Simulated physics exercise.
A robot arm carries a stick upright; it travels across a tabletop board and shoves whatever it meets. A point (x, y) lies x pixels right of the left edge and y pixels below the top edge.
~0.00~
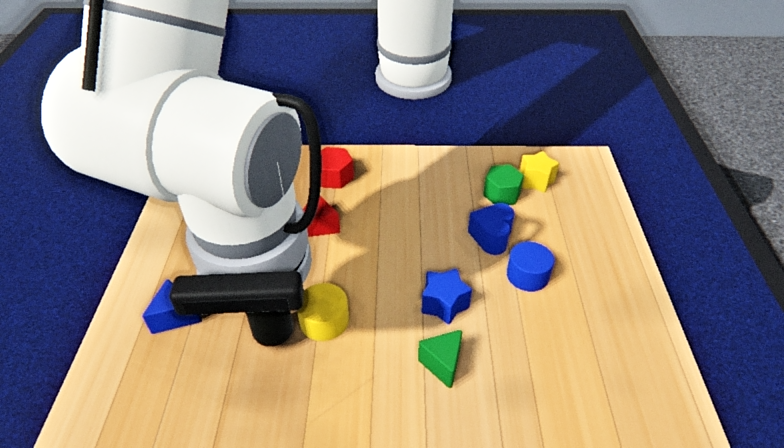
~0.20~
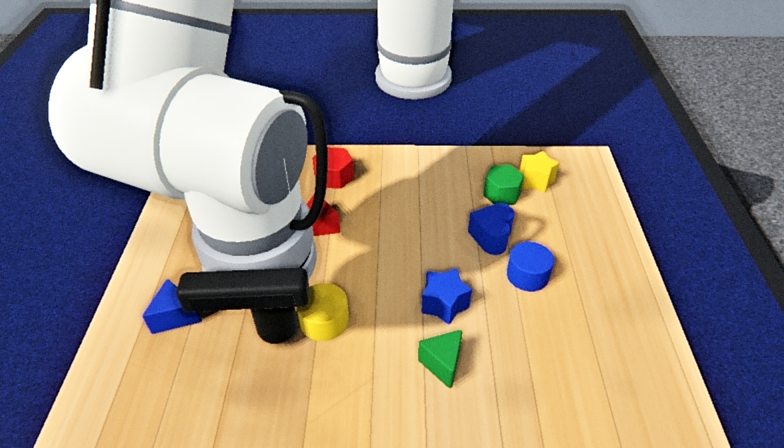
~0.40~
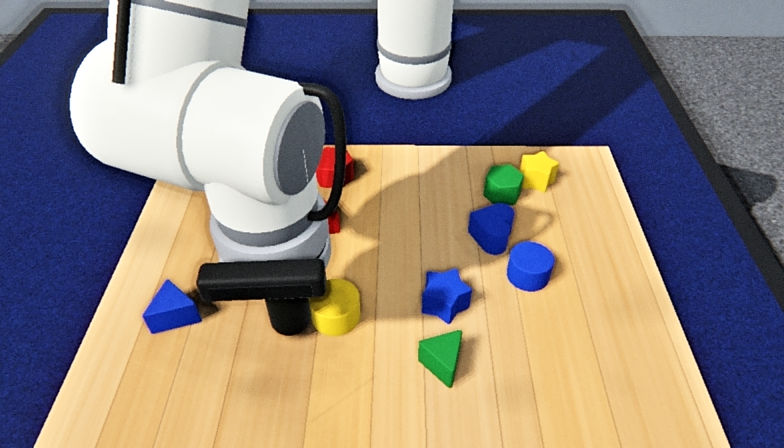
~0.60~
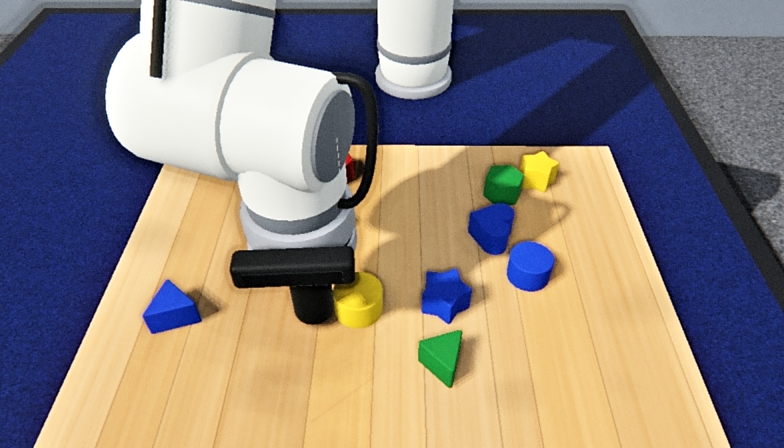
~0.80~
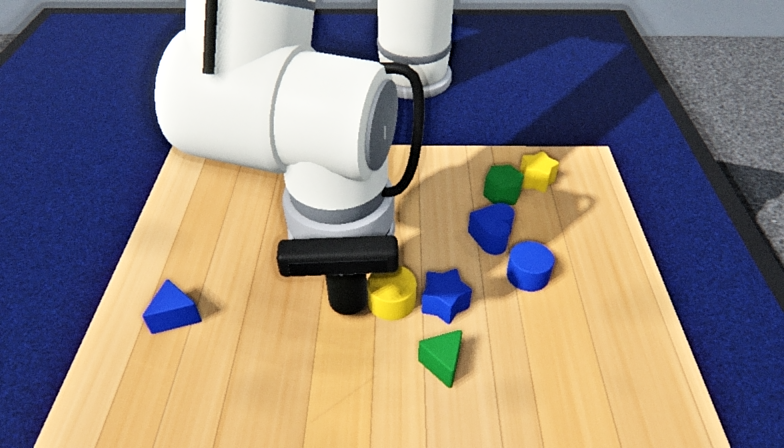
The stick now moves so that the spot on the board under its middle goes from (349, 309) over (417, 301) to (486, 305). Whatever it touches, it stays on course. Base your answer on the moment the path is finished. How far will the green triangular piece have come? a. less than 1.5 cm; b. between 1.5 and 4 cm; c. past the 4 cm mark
Correct choice: A.
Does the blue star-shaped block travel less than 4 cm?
It seems not.
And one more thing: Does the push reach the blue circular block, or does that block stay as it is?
It's moved.
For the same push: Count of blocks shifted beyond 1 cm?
I'm going with three or more.
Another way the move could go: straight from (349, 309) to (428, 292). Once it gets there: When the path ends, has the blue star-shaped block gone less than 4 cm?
No, that is not how it ends up.
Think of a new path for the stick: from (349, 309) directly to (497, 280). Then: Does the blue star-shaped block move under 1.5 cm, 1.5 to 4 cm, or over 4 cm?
Its final spot will lie more than 4 cm from the current one.
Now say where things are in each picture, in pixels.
The first picture shows lower end of the stick at (273, 331), tops of blocks, yellow circular block at (322, 302), green triangular piece at (445, 347), blue star-shaped block at (446, 285), blue circular block at (533, 256).
The second picture shows stick at (278, 328), blocks as before.
The third picture shows stick at (291, 321), yellow circular block at (334, 297).
The fourth picture shows stick at (315, 310), yellow circular block at (358, 290).
The fifth picture shows stick at (348, 301), yellow circular block at (392, 282), green triangular piece at (445, 347), blue star-shaped block at (446, 285), blue circular block at (533, 256).
The first path, step by step. One third of the way, stick at (395, 294); yellow circular block at (438, 277); blue star-shaped block at (481, 284).
Two thirds of the way, stick at (441, 295); yellow circular block at (486, 278); blue star-shaped block at (529, 288); blue circular block at (540, 255).
At the end, stick at (487, 298); yellow circular block at (532, 280); green triangular piece not moved; blue star-shaped block at (577, 291); blue circular block at (551, 251).
